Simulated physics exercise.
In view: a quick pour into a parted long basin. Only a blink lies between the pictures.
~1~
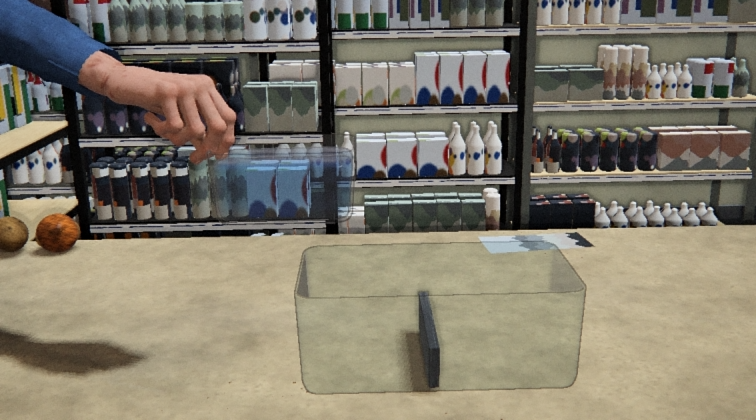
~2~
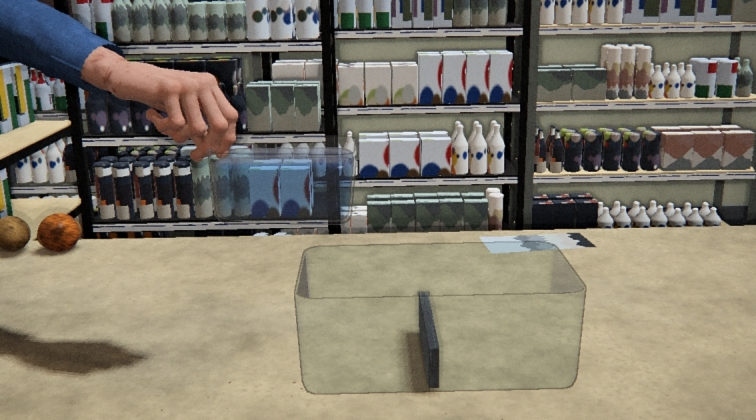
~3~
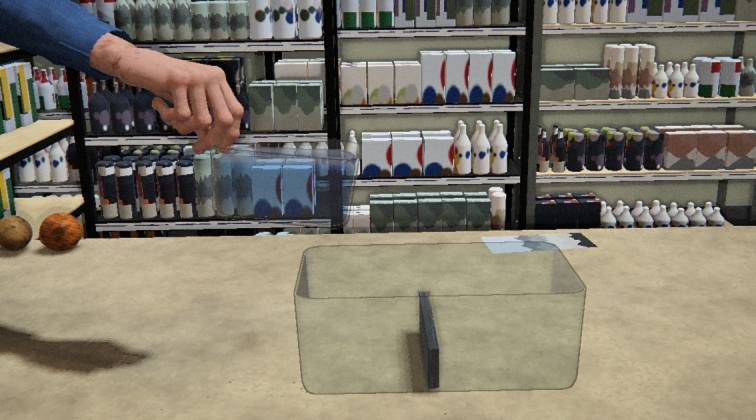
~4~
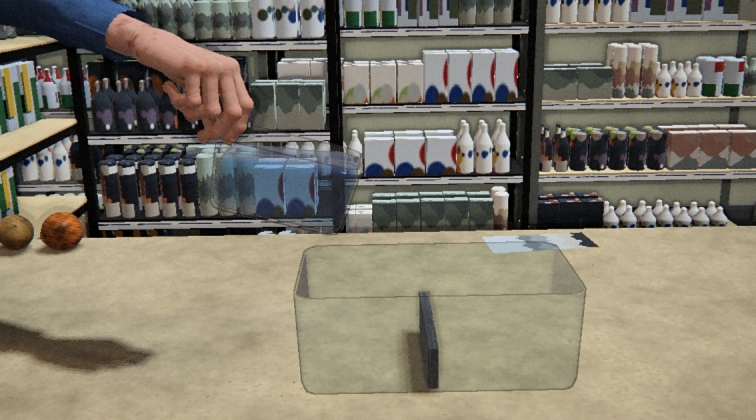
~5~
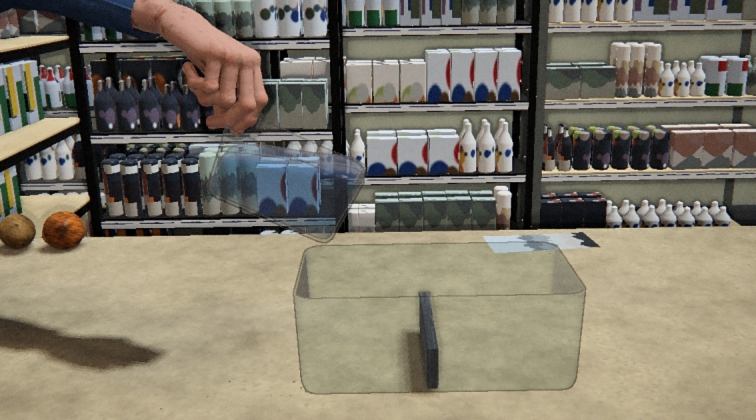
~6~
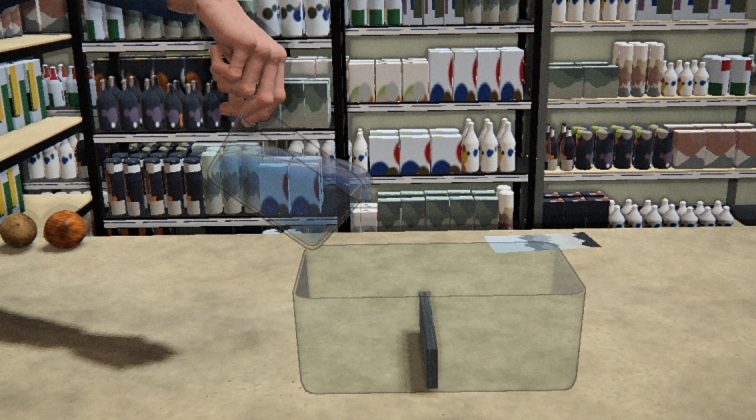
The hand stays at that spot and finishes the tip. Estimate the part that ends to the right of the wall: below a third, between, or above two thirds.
In the end not even a third is right of the wall.
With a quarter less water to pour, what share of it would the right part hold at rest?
It comes to 10 per cent or so.
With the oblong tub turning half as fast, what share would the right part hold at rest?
Near 30 %.
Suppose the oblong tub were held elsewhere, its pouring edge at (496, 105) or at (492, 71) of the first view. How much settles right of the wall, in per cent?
About 85 and 80 per cent.
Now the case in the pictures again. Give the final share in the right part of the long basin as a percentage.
Roughly 15 in a hundred.
A moment on, the oblong tub is tipped right over and 12 per cent is still to pour, 66 is left of the wall and 2 right of it.
Next, the oblong tub is tipped right over and 1 per cent is still to pour, 85 is left of the wall and 6 right of it.
Then the oblong tub is tipped right over and 0 per cent is still to pour, 82 is left of the wall and 14 right of it.
Later the oblong tub is tipped right over and 0 per cent is still to pour, 83 is left of the wall and 14 right of it.
In the end 82 per cent lies left of the wall, 14 right of it and 4 outside.
